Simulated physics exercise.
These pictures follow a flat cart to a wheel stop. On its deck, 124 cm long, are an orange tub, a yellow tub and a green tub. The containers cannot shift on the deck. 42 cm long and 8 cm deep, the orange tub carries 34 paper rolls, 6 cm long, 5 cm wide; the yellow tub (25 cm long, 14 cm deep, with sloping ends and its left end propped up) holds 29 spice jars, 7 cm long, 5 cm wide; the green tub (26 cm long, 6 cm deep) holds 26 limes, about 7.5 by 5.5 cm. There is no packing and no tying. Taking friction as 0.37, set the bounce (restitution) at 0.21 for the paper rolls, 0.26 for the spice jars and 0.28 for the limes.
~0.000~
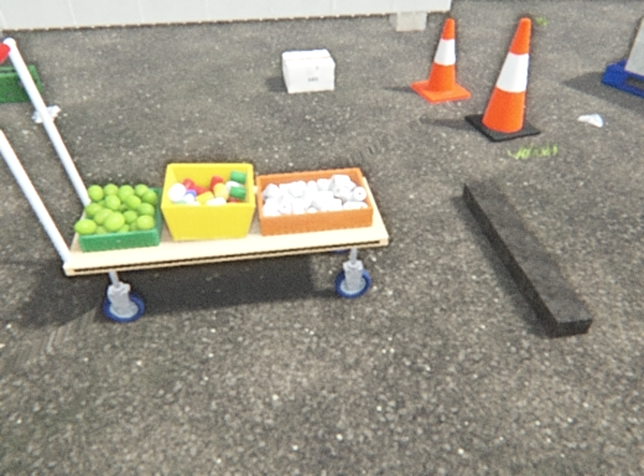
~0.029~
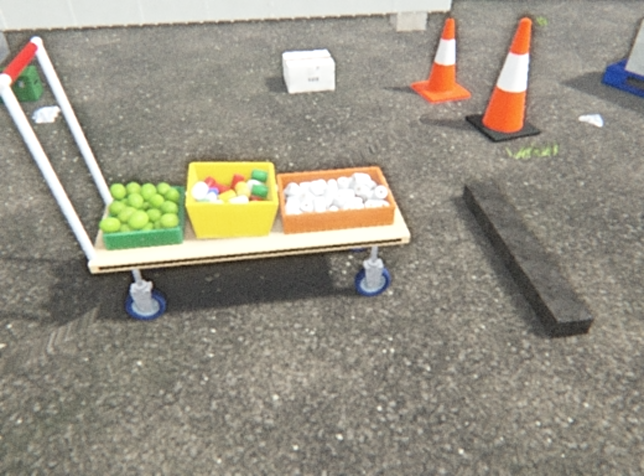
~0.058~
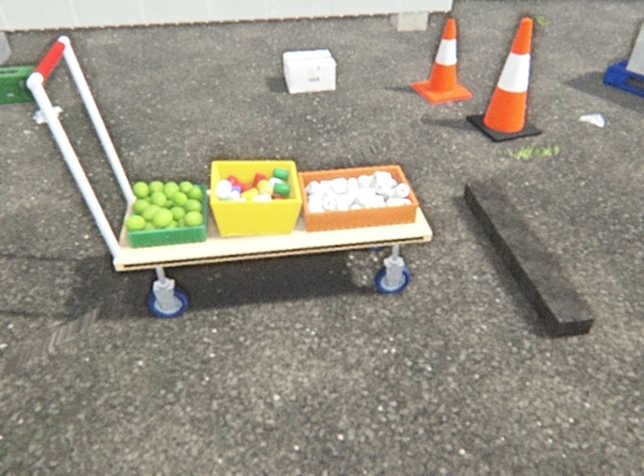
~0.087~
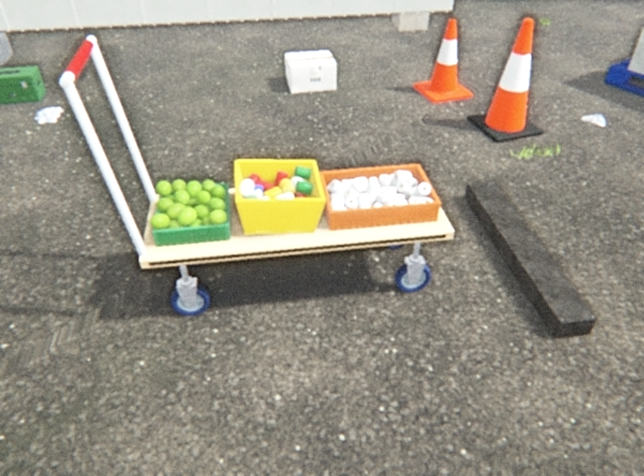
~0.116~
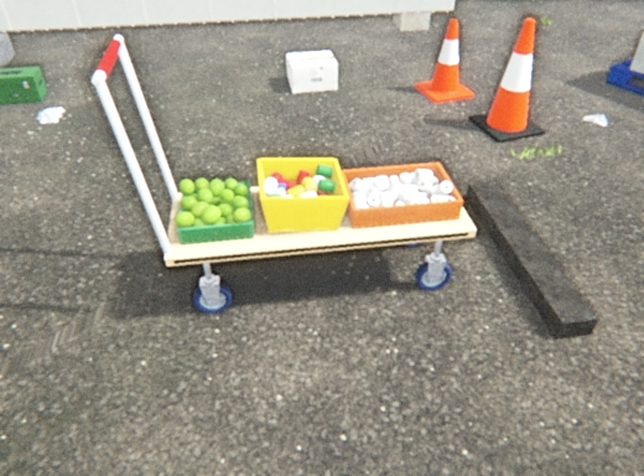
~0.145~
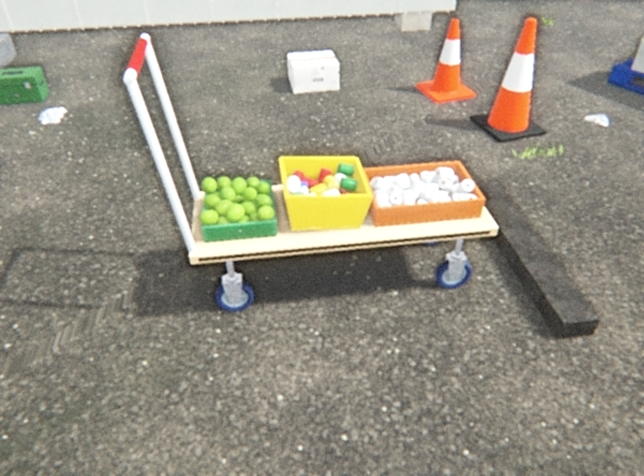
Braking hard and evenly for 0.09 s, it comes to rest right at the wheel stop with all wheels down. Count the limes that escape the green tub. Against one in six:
My money is on the escaped share going north of a sixth.
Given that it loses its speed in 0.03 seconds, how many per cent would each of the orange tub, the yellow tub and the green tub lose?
You'd end up with orange tub at 20 %, yellow tub at 10 % and green tub at 40 %.
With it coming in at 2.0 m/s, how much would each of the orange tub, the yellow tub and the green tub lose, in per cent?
Orange tub 0 %, yellow tub 0 %, green tub 30 %.
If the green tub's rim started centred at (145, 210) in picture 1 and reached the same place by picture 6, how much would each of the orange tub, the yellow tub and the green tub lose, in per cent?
Under that change it'd be orange tub at 10, yellow tub at 0 and green tub at 30 percent.
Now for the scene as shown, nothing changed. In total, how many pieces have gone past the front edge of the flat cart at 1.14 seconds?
About 5.
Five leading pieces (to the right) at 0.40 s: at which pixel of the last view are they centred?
Mean place: Roughly (526, 175).
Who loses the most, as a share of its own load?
Green tub.
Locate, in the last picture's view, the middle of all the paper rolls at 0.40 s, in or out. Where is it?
In the last picture they centre on about (499, 189).
After 0.18 s, it begins to slow.
After 0.28 s, the orange tub has all 34, the yellow tub has all 29 and the green tub is down by 4 of 26.
After 0.40 s, the orange tub is down by 2 of 34, the yellow tub has all 29 and the green tub is down by 9 of 26.
After 0.63 s, the orange tub is down by 6 of 34, the yellow tub is down by 1 of 29 and the green tub is down by 9 of 26.
When it is over (at 1.14 s), the orange tub is down by 6 of 34, the yellow tub is down by 1 of 29 and the green tub is down by 9 of 26. Asked share, 9 of 26, 35 per cent.
